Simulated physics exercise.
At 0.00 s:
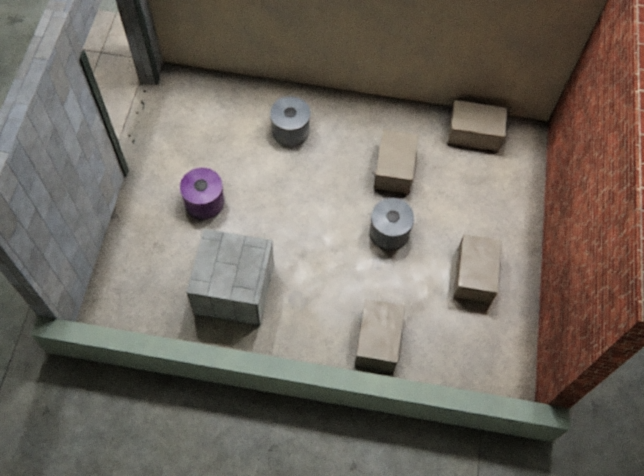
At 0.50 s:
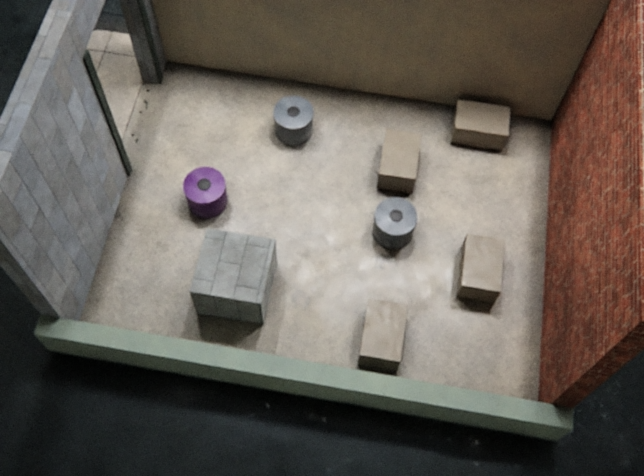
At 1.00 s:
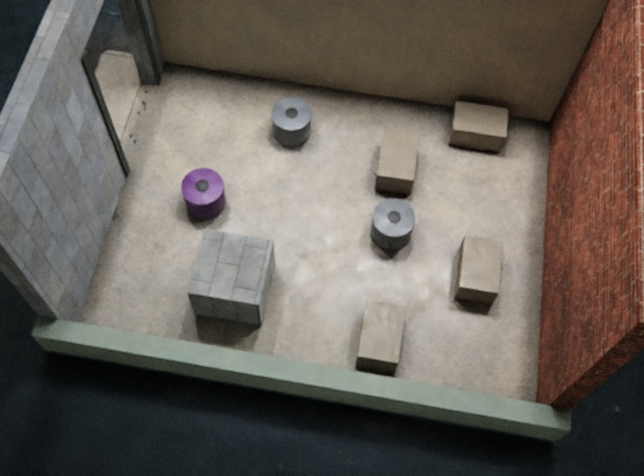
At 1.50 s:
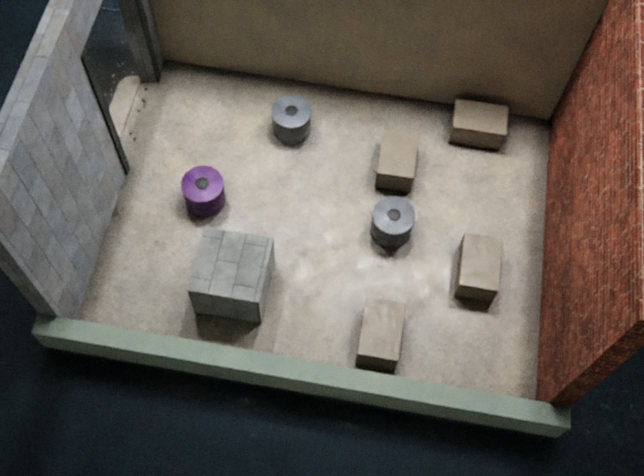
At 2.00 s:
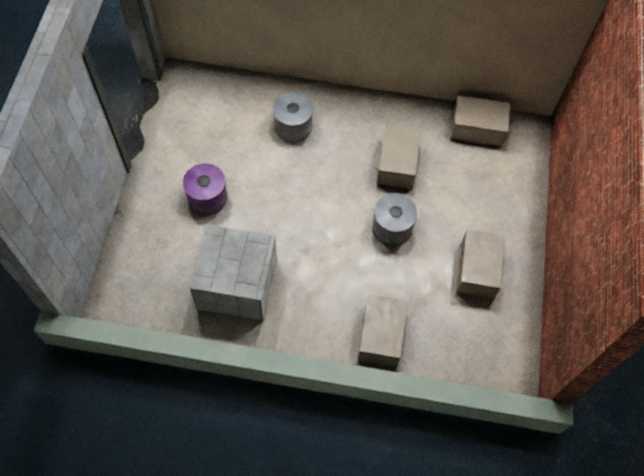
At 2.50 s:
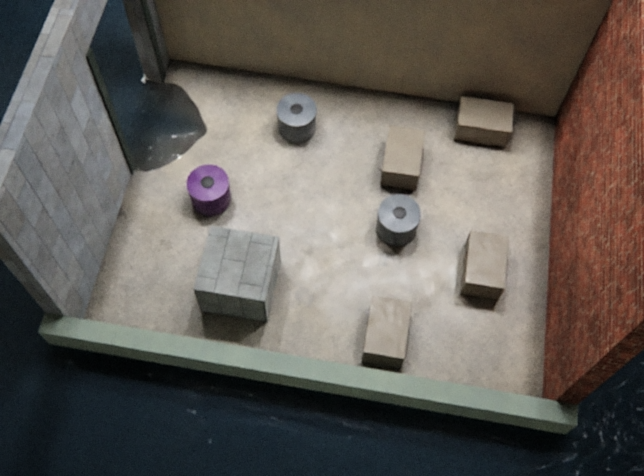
Small walled shop seen from above, dark water spreading in through the left doorway while the purple tub and other objects stay still.
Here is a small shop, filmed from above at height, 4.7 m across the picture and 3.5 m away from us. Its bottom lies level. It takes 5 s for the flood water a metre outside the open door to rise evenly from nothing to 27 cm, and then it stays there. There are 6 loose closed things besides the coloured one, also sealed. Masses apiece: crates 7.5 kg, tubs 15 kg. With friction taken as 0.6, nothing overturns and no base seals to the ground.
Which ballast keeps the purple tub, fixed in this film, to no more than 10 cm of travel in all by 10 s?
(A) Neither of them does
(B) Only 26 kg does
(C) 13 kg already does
Only 26 kg does.
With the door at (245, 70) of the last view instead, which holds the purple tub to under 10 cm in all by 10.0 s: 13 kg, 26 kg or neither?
Moved there, neither choice works.
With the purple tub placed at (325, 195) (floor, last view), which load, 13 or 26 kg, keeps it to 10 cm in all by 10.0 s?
So heavier weight required.
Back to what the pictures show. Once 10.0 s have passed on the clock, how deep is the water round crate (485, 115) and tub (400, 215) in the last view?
Roughly 16 and 12 cm.
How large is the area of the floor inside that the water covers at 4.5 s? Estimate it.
Some 5.5 m2 of it.
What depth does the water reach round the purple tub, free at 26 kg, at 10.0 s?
Something like 7 centimetres.
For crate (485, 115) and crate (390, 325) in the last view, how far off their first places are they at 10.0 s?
First 100 cm, then 10 cm.
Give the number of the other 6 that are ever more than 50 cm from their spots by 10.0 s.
The total is 6.
After 3.5 s the purple tub would be 0 cm from its start with 13 kg and 0 cm from its start with 26 kg; 1 cm of water round it then.
After 4.5 s the purple tub would be 0 cm from its start with 13 kg and 0 cm from its start with 26 kg; 5 cm of water round it then.
After 7.0 s the purple tub would be 46 cm from its start with 13 kg and 0 cm from its start with 26 kg; 7 cm of water round it then.
After 10.0 s the purple tub would be 46 cm from its start with 13 kg and 0 cm from its start with 26 kg; 7 cm of water round it then.
